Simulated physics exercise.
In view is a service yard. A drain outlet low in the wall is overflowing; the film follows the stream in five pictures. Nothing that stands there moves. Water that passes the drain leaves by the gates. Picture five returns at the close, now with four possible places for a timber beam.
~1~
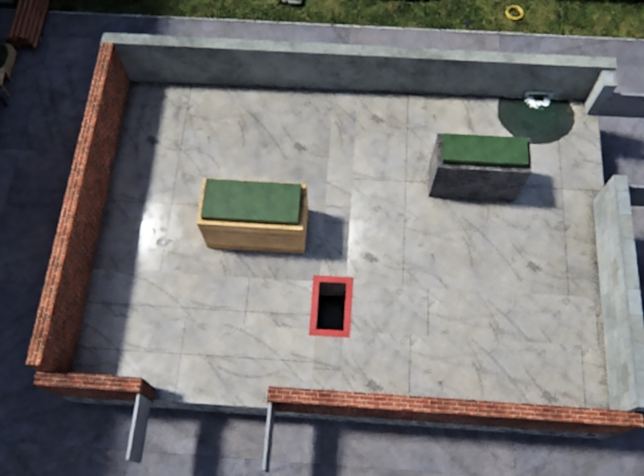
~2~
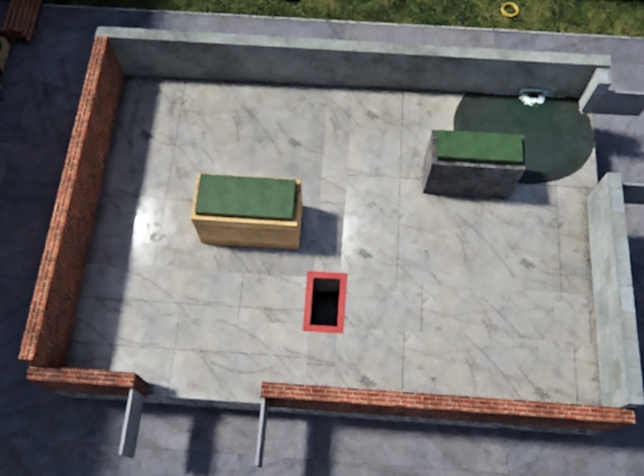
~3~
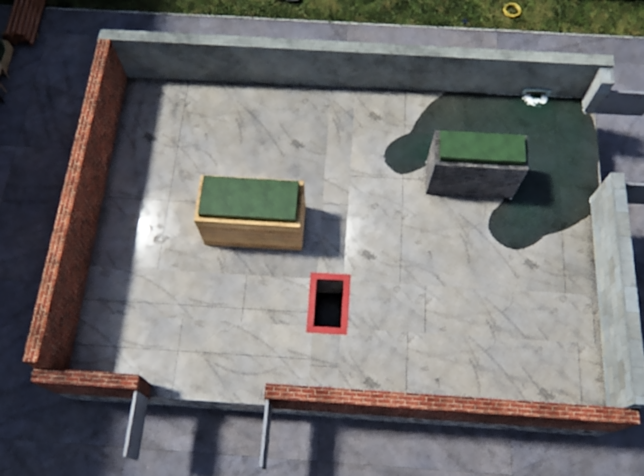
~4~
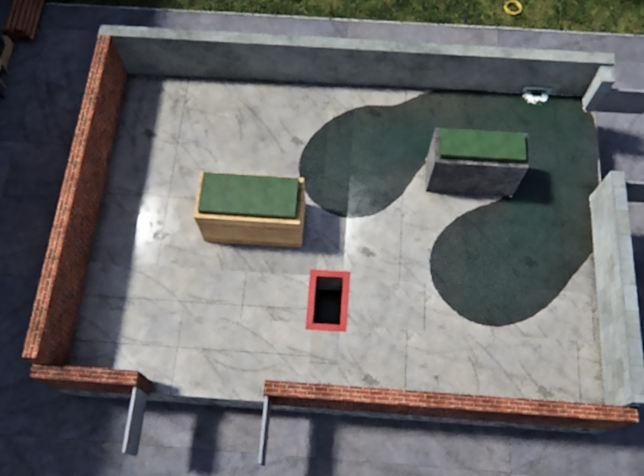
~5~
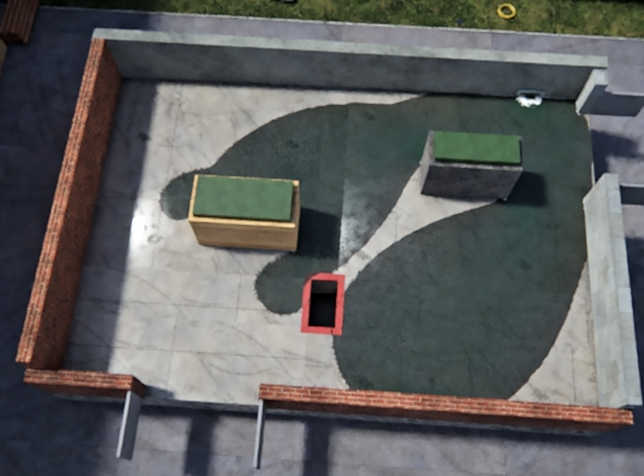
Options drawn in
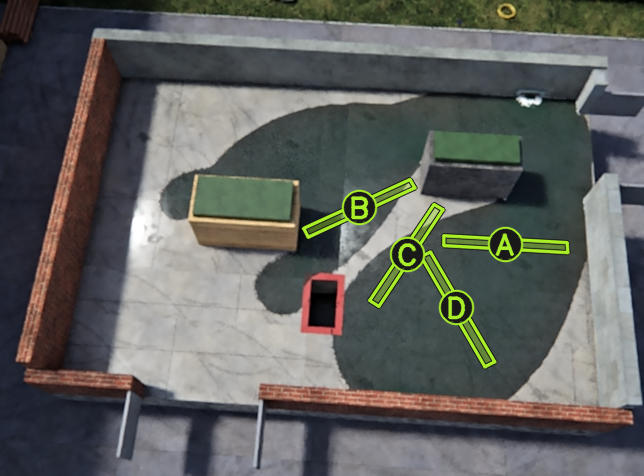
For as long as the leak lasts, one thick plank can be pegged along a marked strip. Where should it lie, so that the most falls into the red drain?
Position A.
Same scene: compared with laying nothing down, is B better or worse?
It is worse.
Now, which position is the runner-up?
D it is.
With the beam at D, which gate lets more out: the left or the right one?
The left gate.
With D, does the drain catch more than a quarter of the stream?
No.
In lime, A from (443, 240) to (567, 247); B from (305, 232) to (412, 183); C from (374, 303) to (438, 207); D from (425, 254) to (489, 364).
For position A, about 23 % of the stream goes into the red drain, about 70 % out by the gates.
For position B, about 7 % of the stream goes into the red drain, about 85 % out by the gates.
For position C, about 8 % of the stream goes into the red drain, about 85 % out by the gates.
For position D, about 14 % of the stream goes into the red drain, about 77 % out by the gates.
